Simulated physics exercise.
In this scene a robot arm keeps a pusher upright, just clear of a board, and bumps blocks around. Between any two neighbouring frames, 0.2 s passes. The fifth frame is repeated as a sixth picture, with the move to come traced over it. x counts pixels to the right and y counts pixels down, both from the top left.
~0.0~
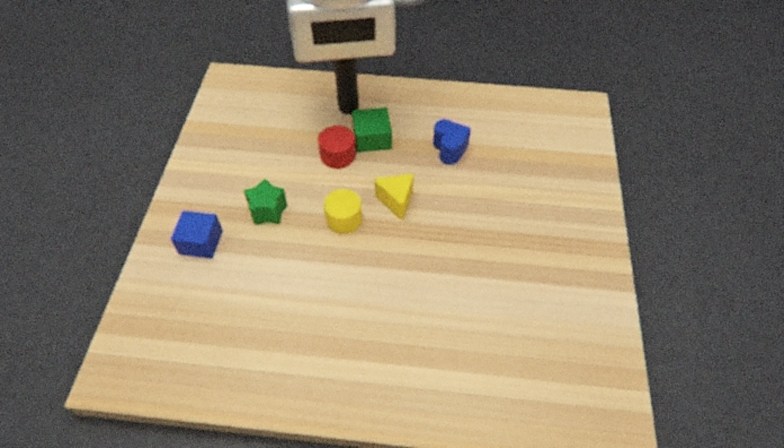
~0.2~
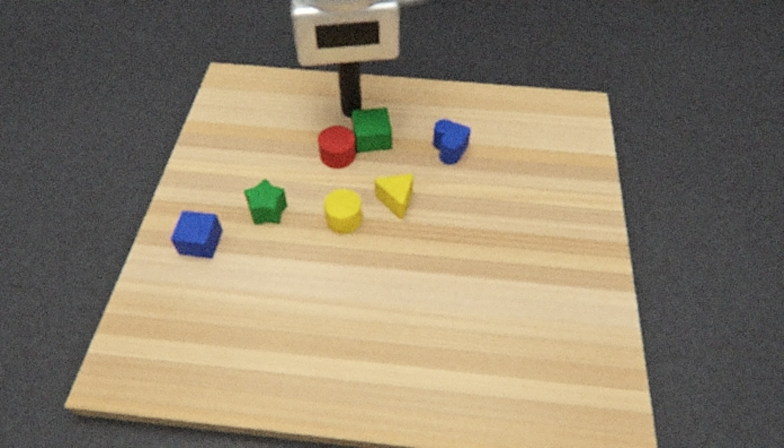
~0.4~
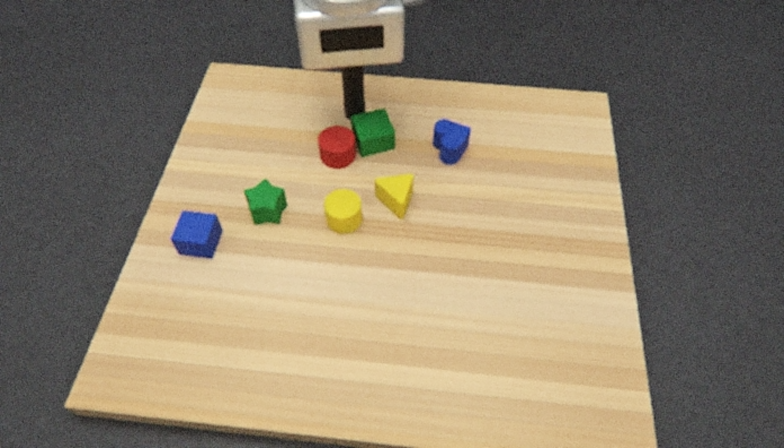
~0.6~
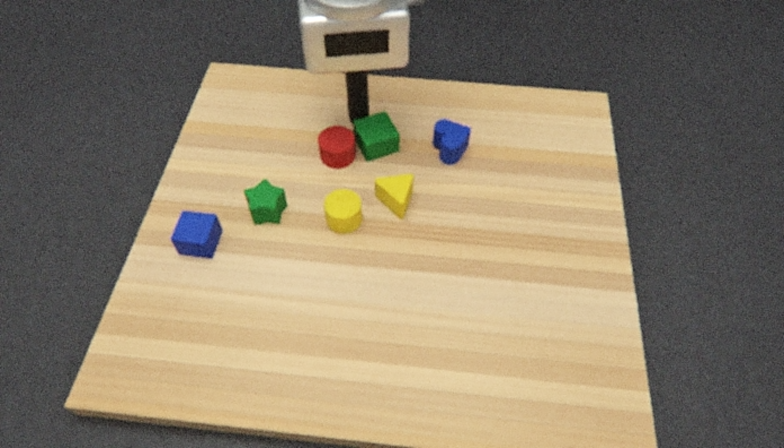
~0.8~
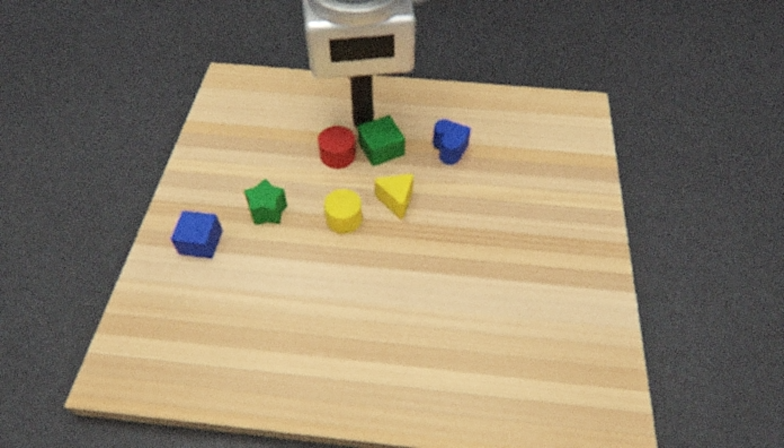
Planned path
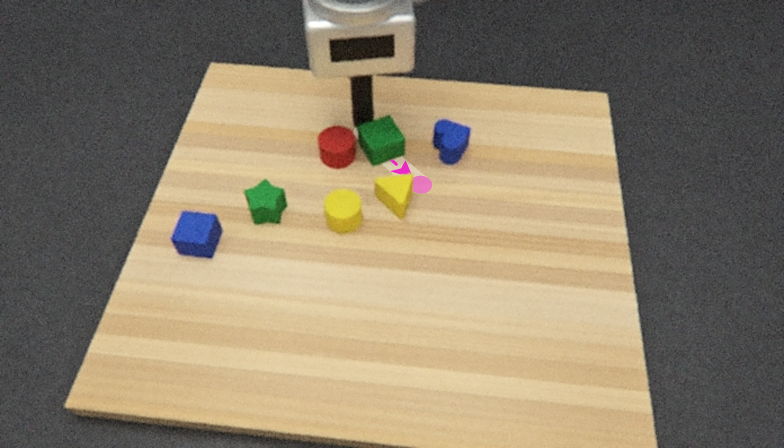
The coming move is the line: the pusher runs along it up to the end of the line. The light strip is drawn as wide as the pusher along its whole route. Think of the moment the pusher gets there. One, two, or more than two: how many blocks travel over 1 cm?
The number will come to 1.
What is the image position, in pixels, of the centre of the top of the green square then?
So, by the moment the path ends, you'll find the top centre of the green square at (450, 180).
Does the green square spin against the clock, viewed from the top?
Answer: Yes.
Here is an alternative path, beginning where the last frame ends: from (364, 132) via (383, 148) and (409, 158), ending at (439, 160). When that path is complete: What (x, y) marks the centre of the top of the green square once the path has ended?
The answer is (433, 166).
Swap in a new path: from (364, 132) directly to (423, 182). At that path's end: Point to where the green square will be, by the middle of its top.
Its top face will be centred at roughly (449, 181).
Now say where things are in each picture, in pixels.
The first picture shows pusher's lower end at (349, 108); red cylinder at (336, 138); green square at (372, 121); yellow triangle at (397, 185).
The second picture shows pusher at (352, 111); blocks still.
The third picture shows pusher at (355, 115); green square at (373, 124).
The fourth picture shows pusher at (359, 119); green square at (376, 127).
The fifth picture shows pusher at (363, 123); red cylinder at (336, 138); green square at (381, 132); yellow triangle at (397, 185).
Drawn move, from (364, 132) over (390, 158) to (421, 185).
What follows on the original path. One third of the way, pusher at (381, 142); green square at (403, 149), turned 10° anticlockwise.
Two thirds of the way, pusher at (401, 160); green square at (426, 166), turned 25° anticlockwise; yellow triangle at (399, 188), turned 25° clockwise.
At the end, pusher at (421, 177); red cylinder still; green square at (450, 180), turned 35° anticlockwise; yellow triangle at (398, 188), turned 25° clockwise.
